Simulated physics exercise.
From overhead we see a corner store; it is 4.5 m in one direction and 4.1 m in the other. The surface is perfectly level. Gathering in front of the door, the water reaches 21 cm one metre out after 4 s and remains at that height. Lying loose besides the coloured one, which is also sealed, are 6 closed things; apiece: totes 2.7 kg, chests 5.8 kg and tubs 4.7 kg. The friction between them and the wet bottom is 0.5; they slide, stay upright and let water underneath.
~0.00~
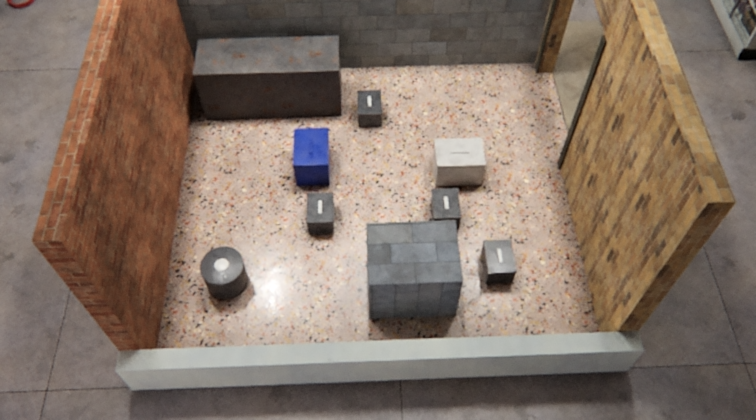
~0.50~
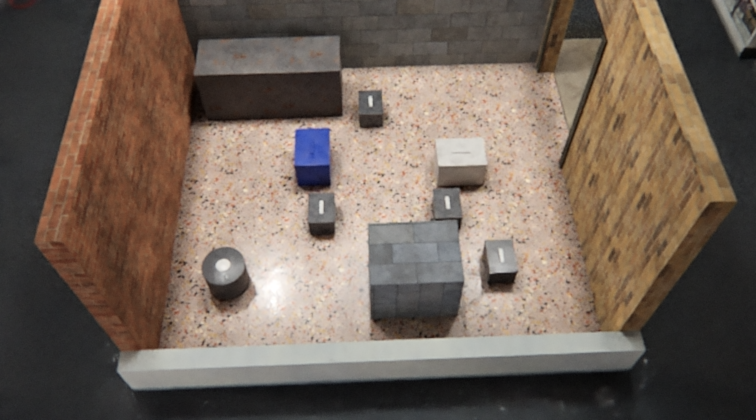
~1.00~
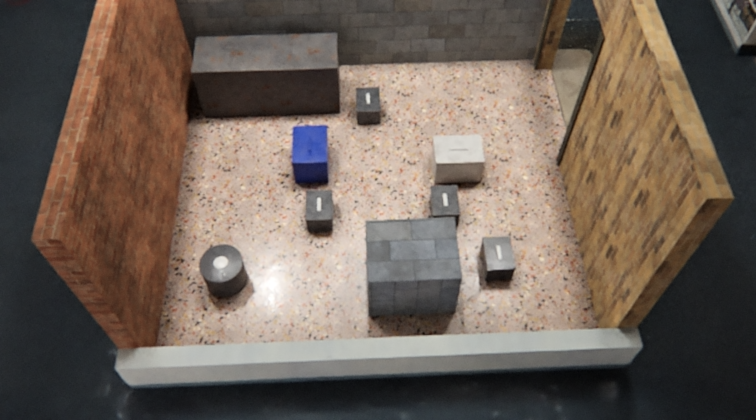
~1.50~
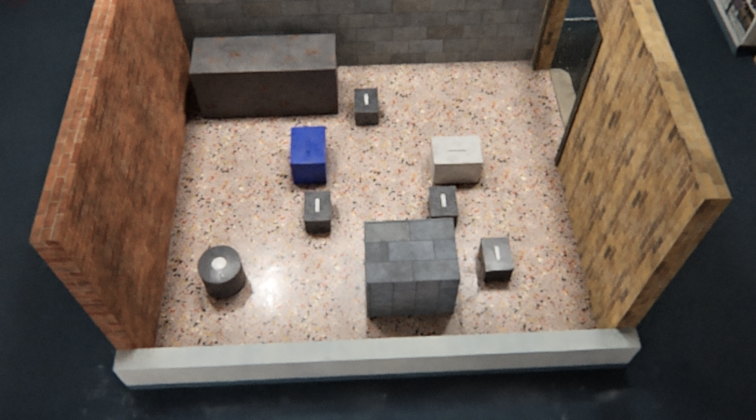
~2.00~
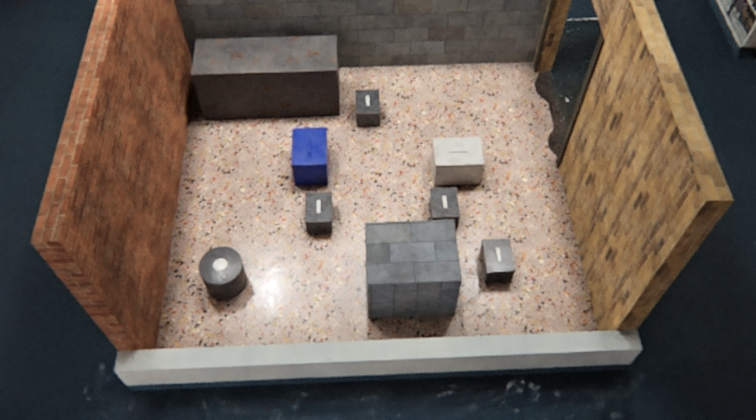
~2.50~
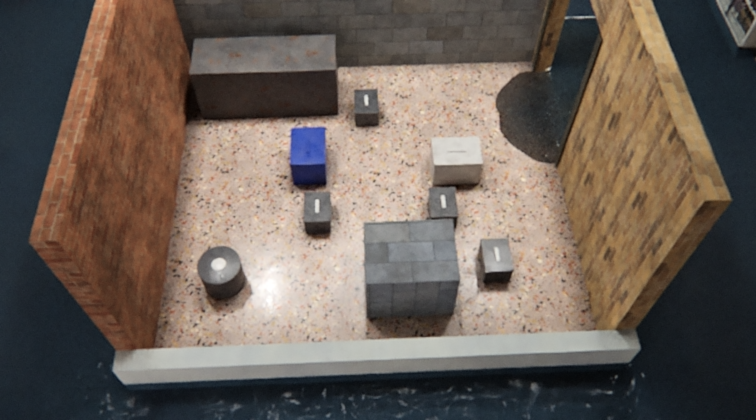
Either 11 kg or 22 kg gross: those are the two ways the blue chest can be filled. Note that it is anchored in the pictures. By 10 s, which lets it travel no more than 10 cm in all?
I reckon neither ballast is ample.
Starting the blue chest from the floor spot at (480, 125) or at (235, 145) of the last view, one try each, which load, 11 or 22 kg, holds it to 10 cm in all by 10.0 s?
At the first spot nothing offered works, at the second the heavier mass is required.
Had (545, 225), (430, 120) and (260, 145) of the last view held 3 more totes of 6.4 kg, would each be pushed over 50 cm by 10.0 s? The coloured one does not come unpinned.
Taking them in turn, the first is inside the line, the second beyond the line and the third beyond the line.
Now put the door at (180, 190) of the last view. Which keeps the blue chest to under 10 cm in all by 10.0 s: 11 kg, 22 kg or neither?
I'd say neither one will work.
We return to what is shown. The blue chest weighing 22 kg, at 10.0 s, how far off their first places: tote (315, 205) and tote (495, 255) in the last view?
They've ended up 150 cm and 50 cm away, in that order.
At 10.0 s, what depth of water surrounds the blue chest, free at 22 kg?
About 8 cm.
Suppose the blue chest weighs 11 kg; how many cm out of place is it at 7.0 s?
Shift: Roughly 140 cm.
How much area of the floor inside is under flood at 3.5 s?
Wet area: Approx. 2.5 m2.
After 3.5 s the blue chest would be 0 cm from its start with 11 kg and 0 cm from its start with 22 kg; 0 cm of water round it then.
After 4.5 s the blue chest would be 0 cm from its start with 11 kg and 0 cm from its start with 22 kg; 2 cm of water round it then.
After 7.0 s the blue chest would be 131 cm from its start with 11 kg and 34 cm from its start with 22 kg; 5 cm of water round it then.
After 10.0 s the blue chest would be 184 cm from its start with 11 kg and 82 cm from its start with 22 kg; 8 cm of water round it then.
